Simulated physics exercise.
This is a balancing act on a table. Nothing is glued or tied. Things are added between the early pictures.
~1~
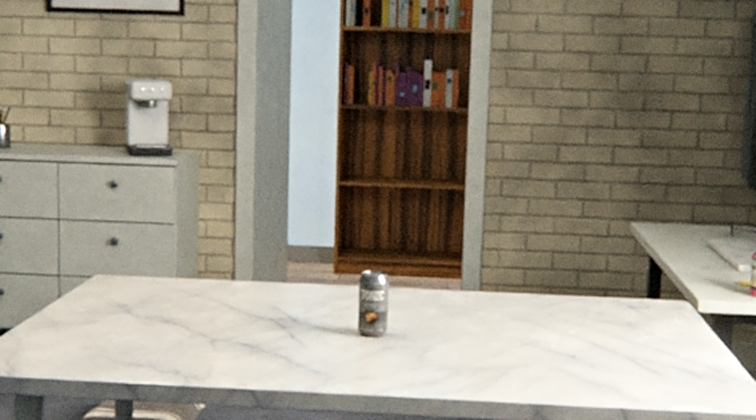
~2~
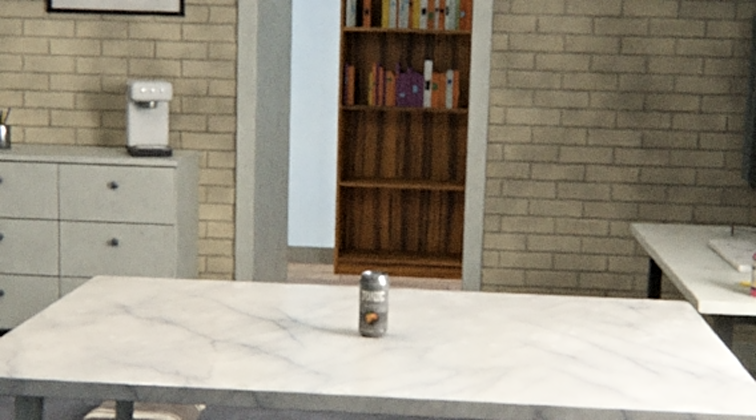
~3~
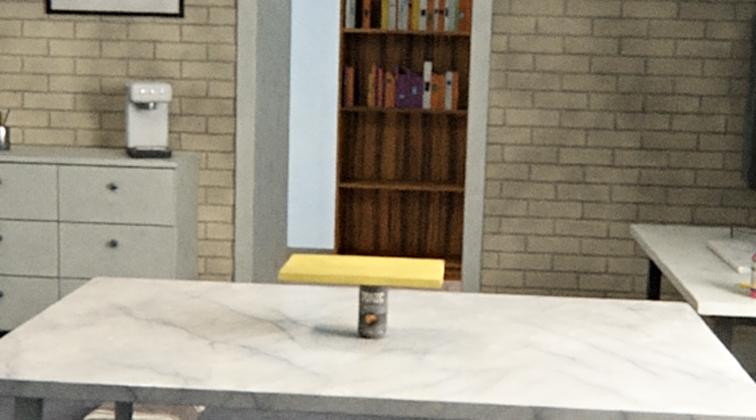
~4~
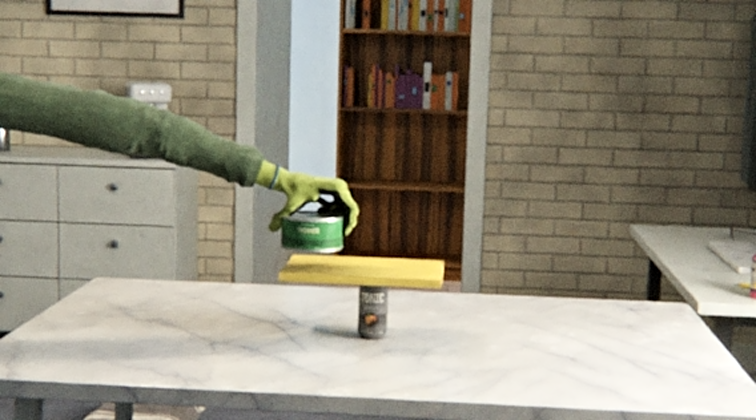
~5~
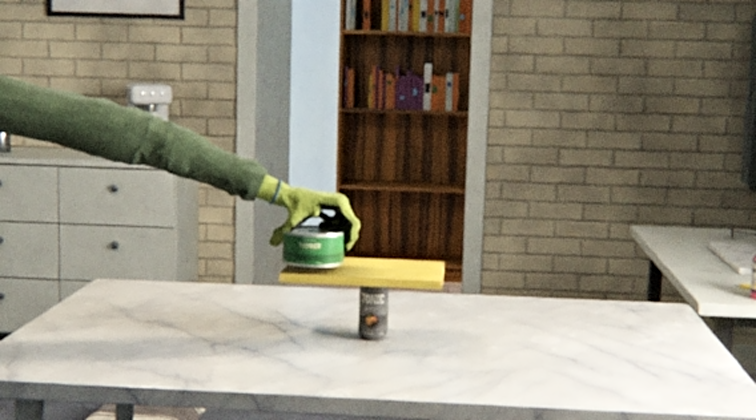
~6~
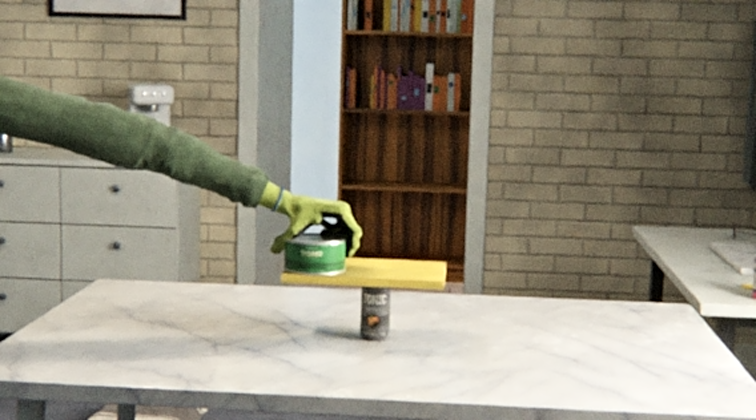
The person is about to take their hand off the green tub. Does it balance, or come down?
As it turns out, it comes apart.
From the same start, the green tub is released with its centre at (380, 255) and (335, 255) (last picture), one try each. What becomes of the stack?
First, it keeps its balance; second, it loses its balance.
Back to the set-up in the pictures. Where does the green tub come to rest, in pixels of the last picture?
Near (292, 311).
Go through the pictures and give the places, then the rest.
In the first picture, the last thing is not in view yet; grey can (373, 304).
In the second picture, the last thing is not in view yet; grey can (374, 305).
In the third picture, the last thing is not in view yet; grey can (373, 306).
In the fourth picture, coming down; green tub (312, 231); grey can (373, 306).
In the fifth picture, coming down; green tub (314, 246); grey can (374, 307).
In the sixth picture, set down, still held; green tub (315, 253); grey can (376, 308).
Then, 0.30 s past the last view, green tub now fallen; yellow board rocked 44° from its first pose.
Then, 0.40 s past the last view, yellow board rocked 53° from its first pose.
Then, 0.60 s past the last view, yellow board now fallen; grey can displaced about its own width.
Finally, fallen, green tub and yellow board; moved from the start, grey can. Final places as the last picture's camera would see them, green tub near (293, 311). The stack gives way.
